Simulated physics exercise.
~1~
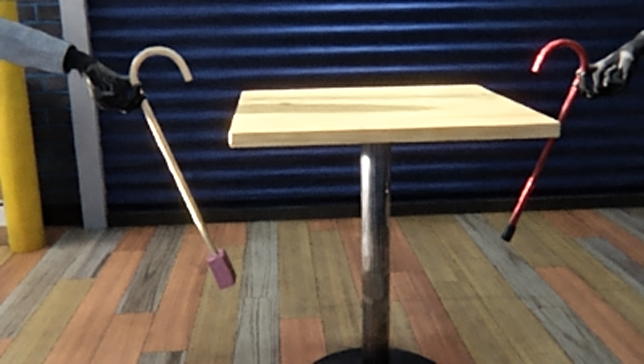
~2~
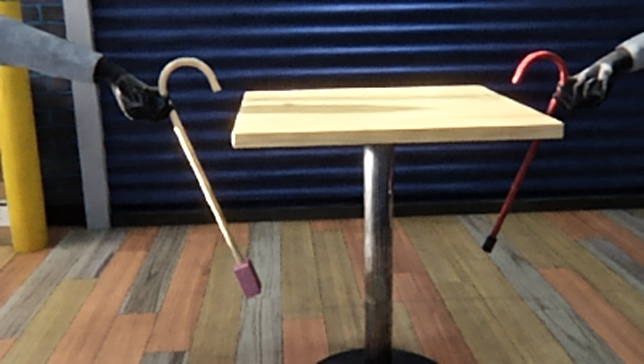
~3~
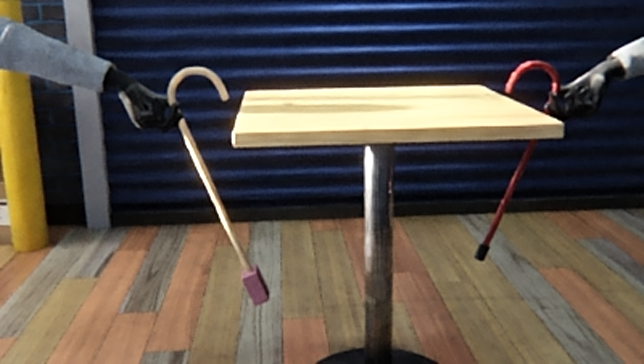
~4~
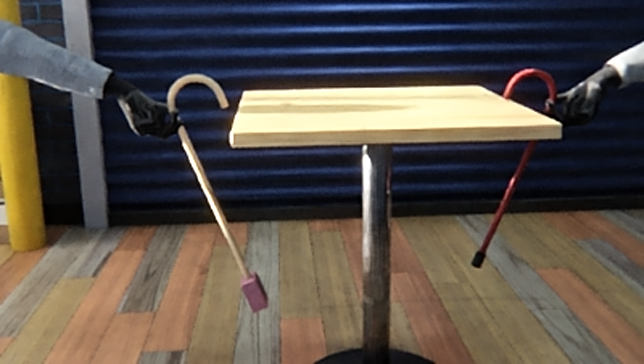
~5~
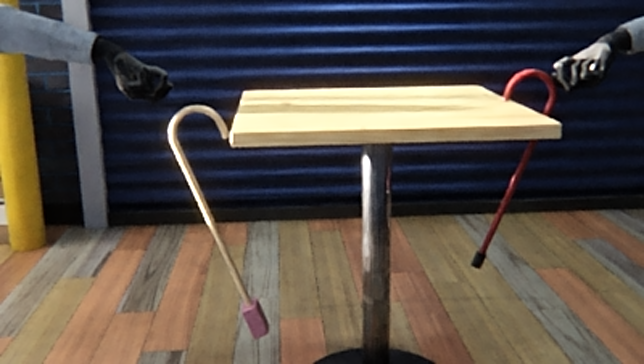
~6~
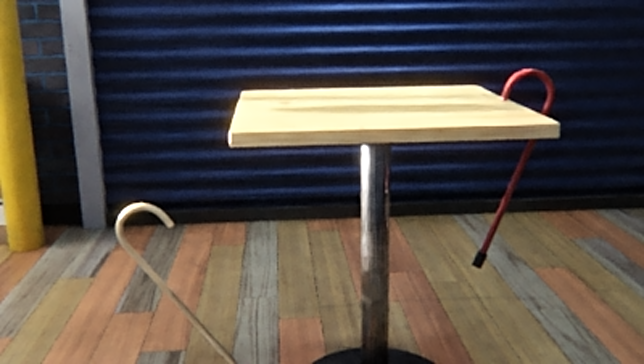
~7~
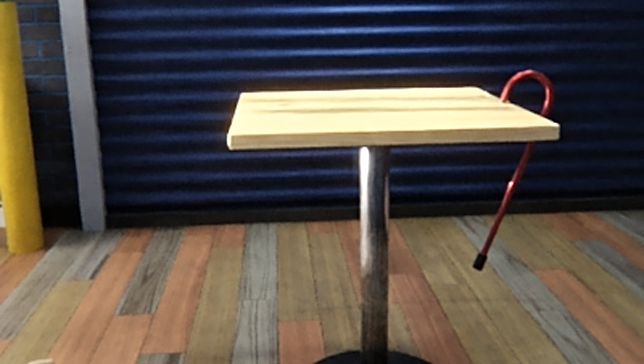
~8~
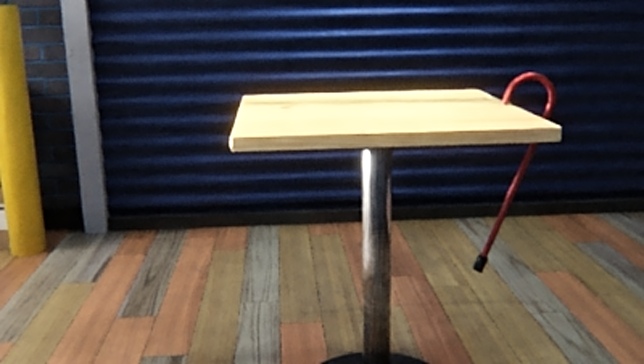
Two hooked canes are released at a table's edges; the left falls, the red one hangs.
